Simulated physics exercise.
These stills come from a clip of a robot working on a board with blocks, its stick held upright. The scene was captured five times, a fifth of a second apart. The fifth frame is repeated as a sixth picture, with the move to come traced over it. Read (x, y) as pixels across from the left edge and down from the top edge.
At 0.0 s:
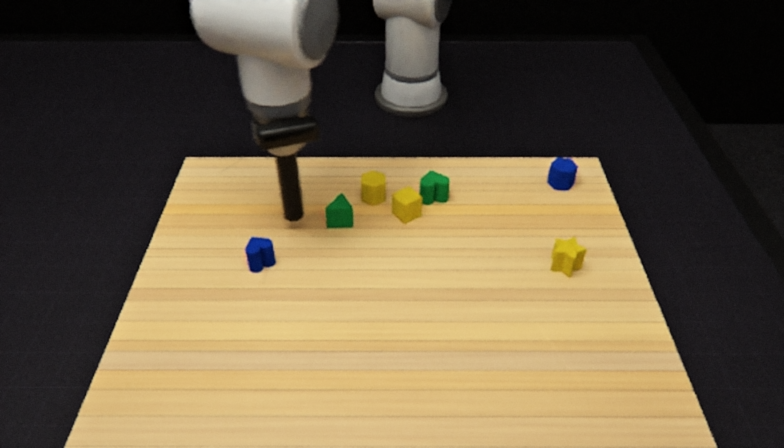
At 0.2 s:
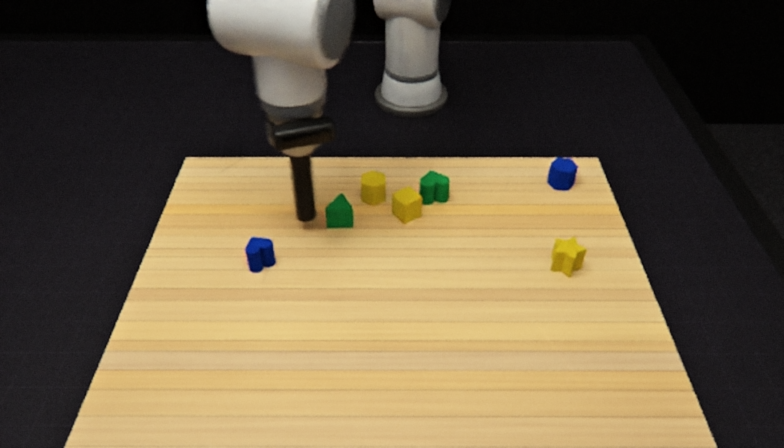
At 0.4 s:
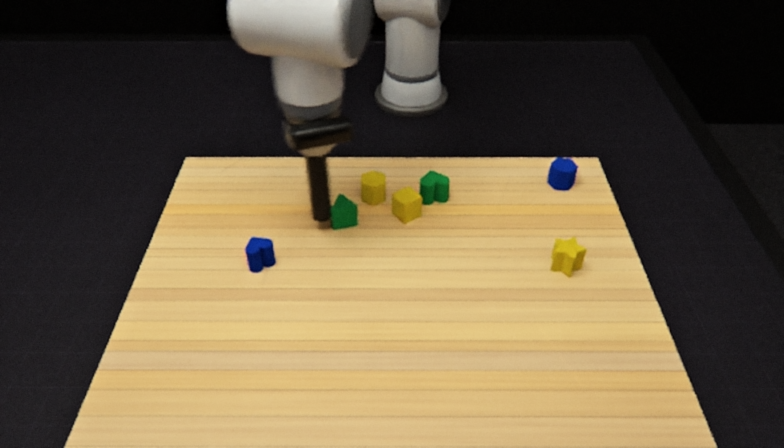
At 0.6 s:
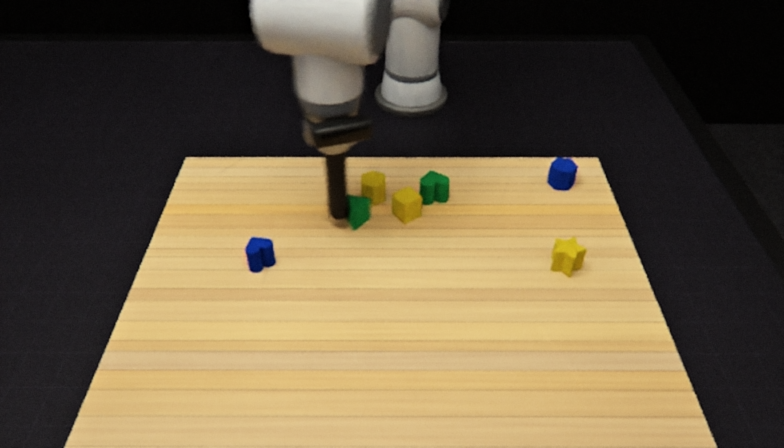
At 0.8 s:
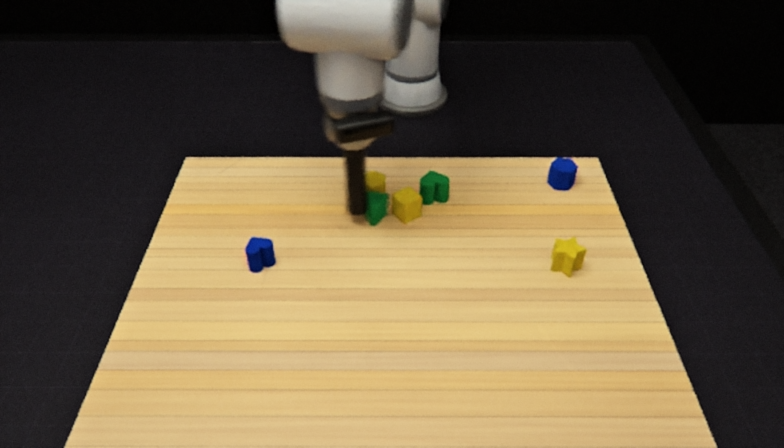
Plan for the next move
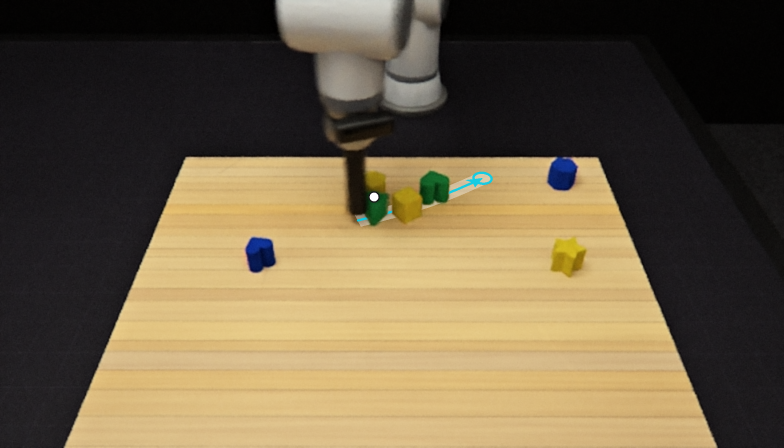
On a wooden board, a robot arm's stick moves right and pushes the green triangular block rightward.
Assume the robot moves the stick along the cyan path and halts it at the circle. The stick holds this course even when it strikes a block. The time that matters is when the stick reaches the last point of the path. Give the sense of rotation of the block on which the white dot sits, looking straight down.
Answer: Anticlockwise.
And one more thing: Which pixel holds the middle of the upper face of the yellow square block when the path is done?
I'd say the yellow square block ends with its top centre at (438, 194).
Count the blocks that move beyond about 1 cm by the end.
Three or more get moved.
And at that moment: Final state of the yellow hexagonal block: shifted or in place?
Left in place.
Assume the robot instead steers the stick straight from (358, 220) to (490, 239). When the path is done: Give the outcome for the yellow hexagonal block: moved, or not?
Once the stick is done, the yellow hexagonal block remains in the old spot.
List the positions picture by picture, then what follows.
The first frame shows stick's lower end (294, 215); yellow hexagonal block (373, 178); green triangular block (340, 203); yellow square block (407, 195); green heart (434, 179).
The second frame shows stick (307, 216); blocks still.
The third frame shows stick (322, 216); green triangular block (343, 203).
The fourth frame shows stick (339, 214); green triangular block (356, 201).
The fifth frame shows stick (357, 210); yellow hexagonal block (373, 178); green triangular block (374, 197); yellow square block (407, 195); green heart (434, 179).
Drawn move, from (358, 220) through (404, 208) and (446, 194) to (483, 178); the dot is on the green triangular block.
On the path given first. One third of the way, stick (404, 197); green triangular block (412, 178), turned 15° anticlockwise; yellow square block (425, 193), turned 60° clockwise.
Two thirds of the way, stick (446, 183); green triangular block (417, 171), turned 75° anticlockwise; yellow square block (438, 194), turned 95° clockwise; green heart (467, 168), turned 20° clockwise.
At the end, stick (484, 168); yellow hexagonal block still; green triangular block (417, 171), turned 75° anticlockwise; yellow square block (438, 194), turned 95° clockwise; green heart (505, 158), turned 70° clockwise.
